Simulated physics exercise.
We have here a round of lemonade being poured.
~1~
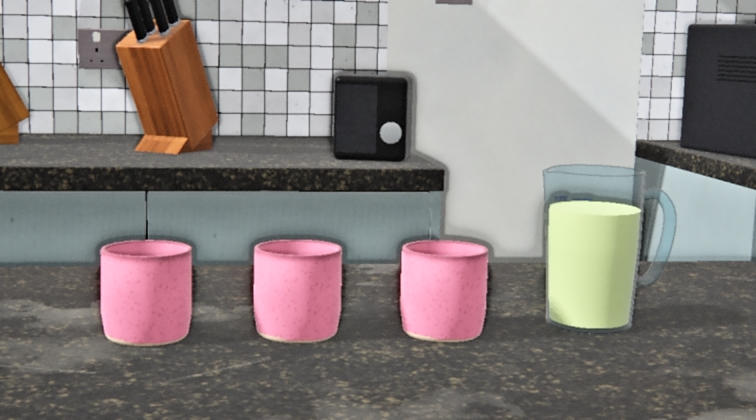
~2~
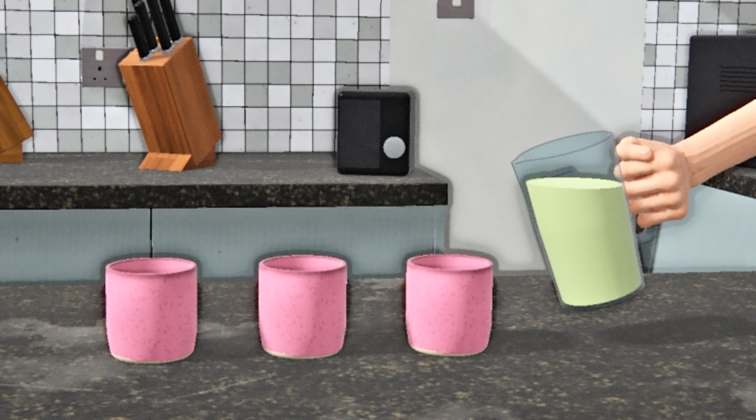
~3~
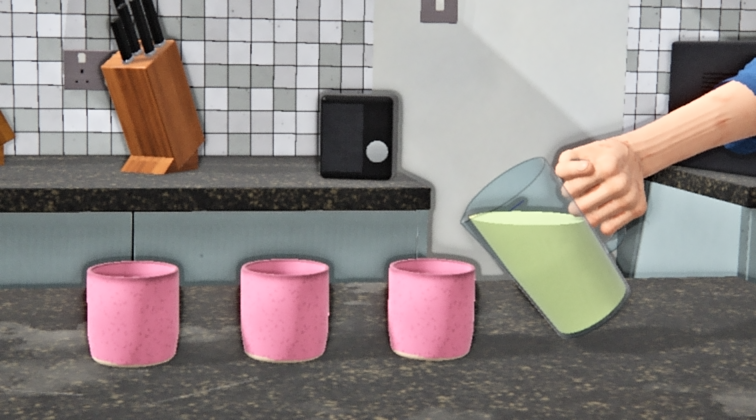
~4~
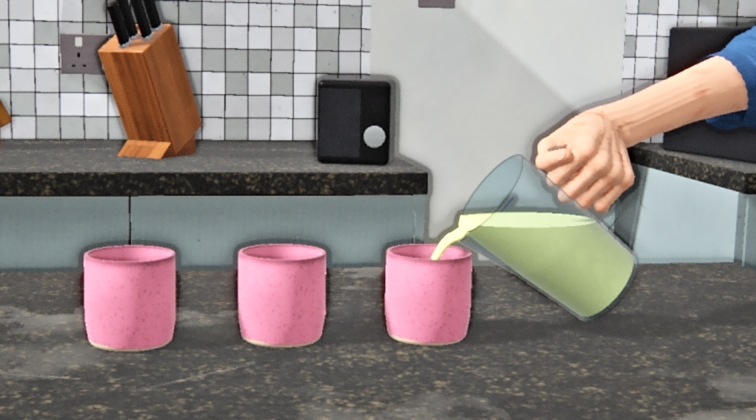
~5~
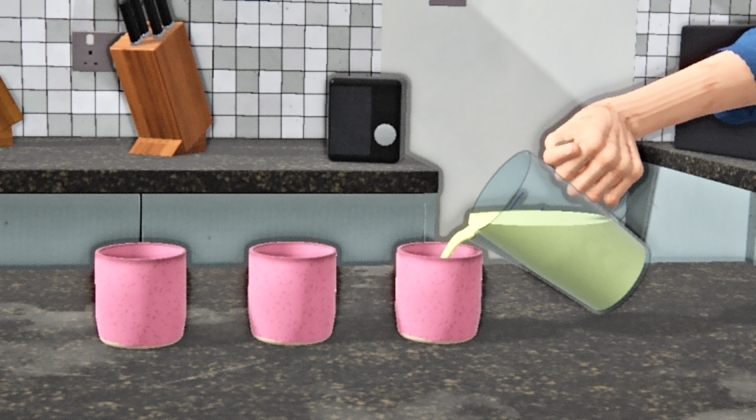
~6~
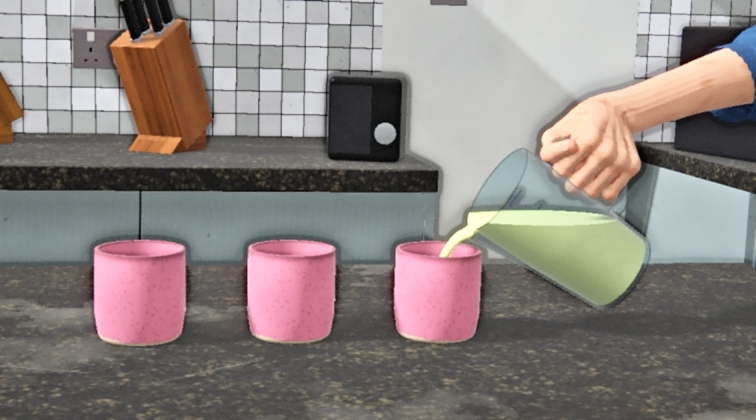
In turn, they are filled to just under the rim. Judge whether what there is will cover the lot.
I expect it will run out before the last one.
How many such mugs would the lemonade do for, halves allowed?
2.0 servings, roughly.
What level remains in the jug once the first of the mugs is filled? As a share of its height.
Roughly 40 per cent of its height.
Soon after, the first is about half full.
Later, the first is done and the jug has about half of its load.
In the end, the jug is empty with two filled and the next at a little of a serving.
